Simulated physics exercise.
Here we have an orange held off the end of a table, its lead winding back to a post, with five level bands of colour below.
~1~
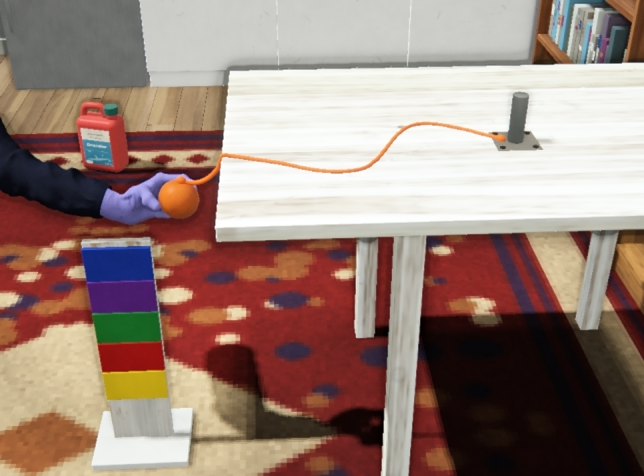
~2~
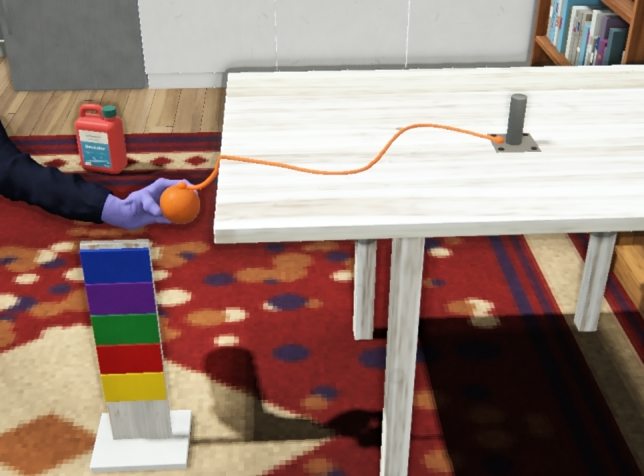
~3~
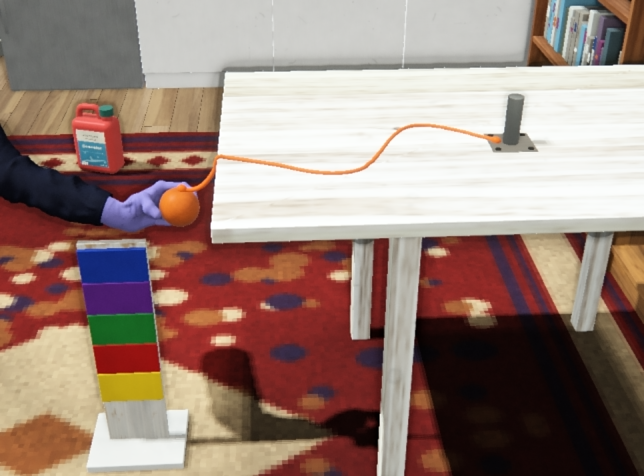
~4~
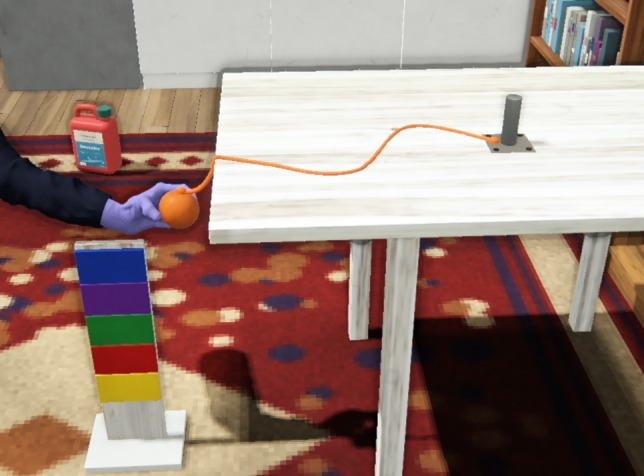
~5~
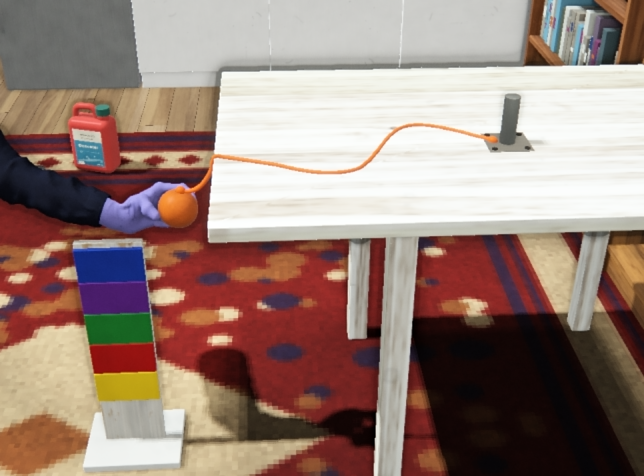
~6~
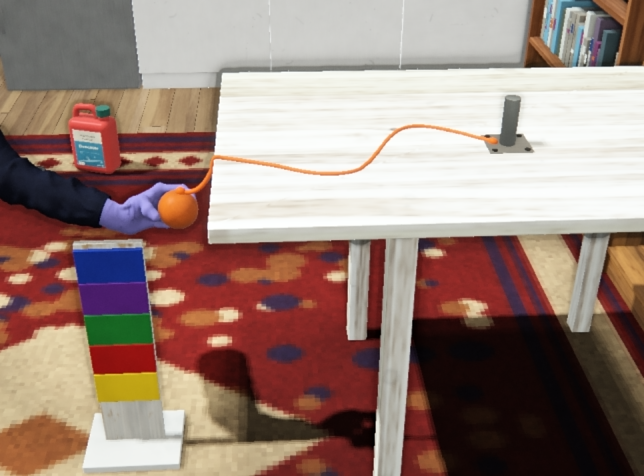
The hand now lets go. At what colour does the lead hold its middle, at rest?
Its middle rests at the purple band.
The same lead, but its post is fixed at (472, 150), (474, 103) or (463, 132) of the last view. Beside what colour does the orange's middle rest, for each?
Taking them in turn: Green; purple; green.
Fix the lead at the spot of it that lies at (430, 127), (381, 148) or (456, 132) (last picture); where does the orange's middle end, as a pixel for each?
Try by try, around (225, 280), (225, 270) and (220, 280).
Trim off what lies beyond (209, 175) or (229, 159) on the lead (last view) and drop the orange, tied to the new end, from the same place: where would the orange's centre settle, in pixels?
In that order: (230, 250) and (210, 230).
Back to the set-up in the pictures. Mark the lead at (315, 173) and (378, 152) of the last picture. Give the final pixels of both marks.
Near (241, 154) and (330, 150).
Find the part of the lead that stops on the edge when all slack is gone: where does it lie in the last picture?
It lies at about (290, 169).
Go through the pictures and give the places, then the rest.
Orange (179, 199); blue (118, 266); purple (123, 298); green (127, 329); red (131, 358); yellow (136, 386), in the first frame.
Orange (180, 205); lead through (470, 133) (404, 130) (377, 159) (315, 172) (242, 160), in the second frame.
Orange (179, 207), in the third frame.
Orange (179, 209); lead through (465, 133) (399, 131) (372, 159) (310, 173) (237, 160), in the fourth frame.
Orange (178, 209), in the fifth frame.
Orange (178, 209); lead through (464, 134) (398, 131) (371, 160) (309, 173) (236, 160), in the sixth frame.
Soon after, orange near (249, 288); level with purple.
After that, orange near (214, 291); level with purple.
In the end, orange near (218, 292); level with purple. The purple one.
